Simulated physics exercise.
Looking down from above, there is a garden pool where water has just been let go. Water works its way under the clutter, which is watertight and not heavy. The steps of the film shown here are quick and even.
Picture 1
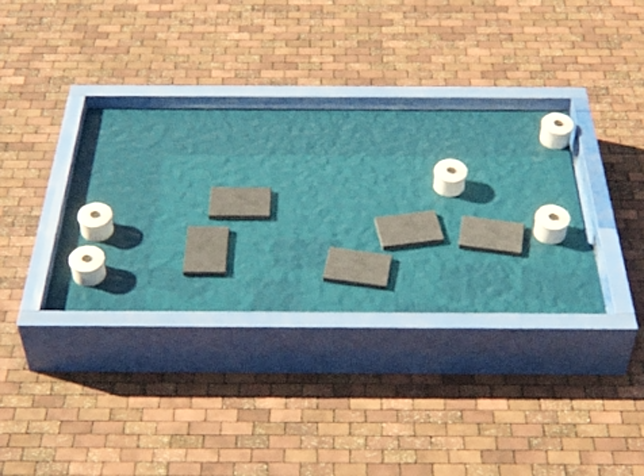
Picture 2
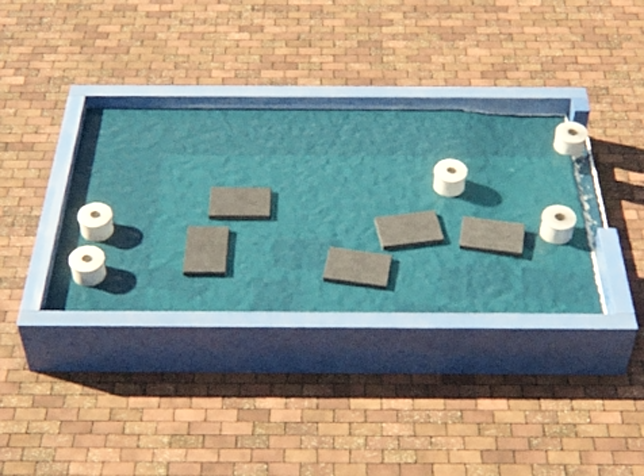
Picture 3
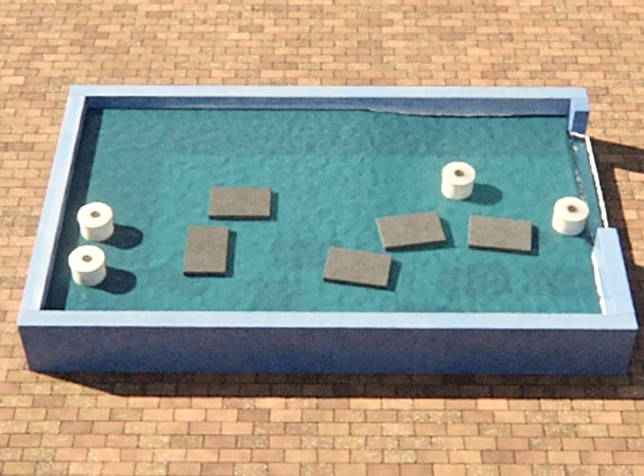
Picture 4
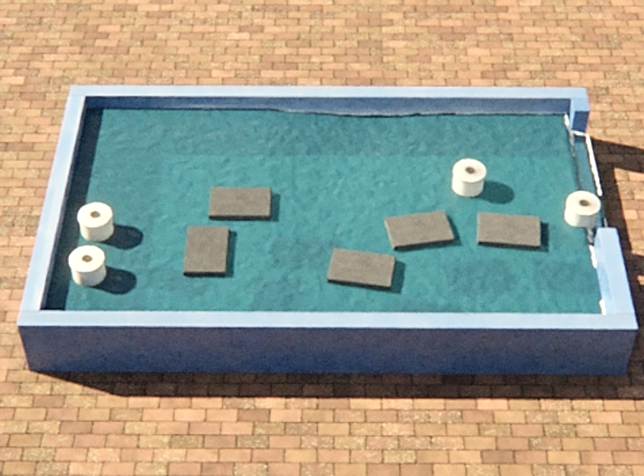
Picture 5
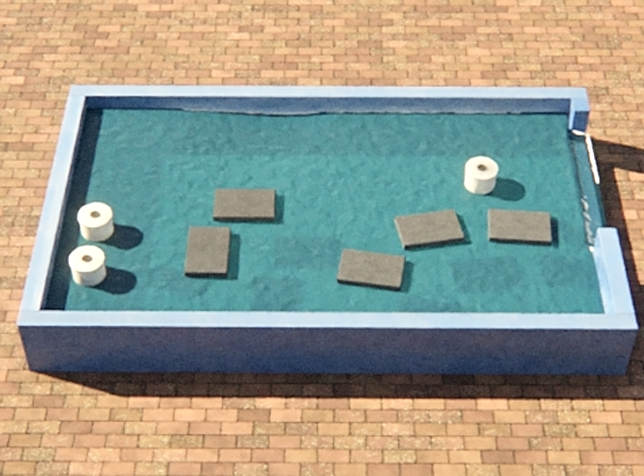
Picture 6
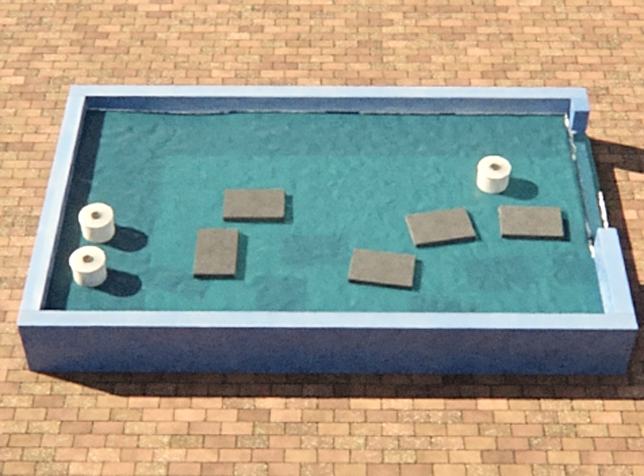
To begin with, dark slabs and white tubs float in a blue-walled garden pool as a gap opens in the right wall. The two tubs nearest the gap drift right and pass out through it, one after the other. Then the remaining right-hand tub and the slabs slide slightly rightward, while the left tubs barely move.
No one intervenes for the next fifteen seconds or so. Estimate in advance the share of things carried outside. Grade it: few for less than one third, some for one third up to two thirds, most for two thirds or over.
Grade: Some.
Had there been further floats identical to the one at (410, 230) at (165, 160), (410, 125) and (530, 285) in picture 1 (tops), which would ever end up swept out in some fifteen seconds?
Summary in sequence: Never leaves, exits at some point, exits at some point.
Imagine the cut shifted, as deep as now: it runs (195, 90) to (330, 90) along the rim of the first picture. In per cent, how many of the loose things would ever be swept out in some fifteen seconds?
I'd say some 0 in a hundred.
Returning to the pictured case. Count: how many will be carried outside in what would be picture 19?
4.
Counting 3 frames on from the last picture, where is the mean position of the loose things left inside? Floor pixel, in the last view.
Around pixel (343, 261).
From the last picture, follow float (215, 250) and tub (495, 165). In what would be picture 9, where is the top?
They end up at about pixels (243, 254) and (537, 165).
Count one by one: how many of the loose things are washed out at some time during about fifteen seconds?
By my reckoning the answer is 5.
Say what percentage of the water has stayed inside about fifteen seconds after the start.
60 %.
A moment on, 2 of 10 are out; 8 afloat.
Next, 4 of 10 are out; 6 afloat.
Later, 5 of 10 are out; 5 afloat.
In the end, 5 of 10 are out; 5 afloat.
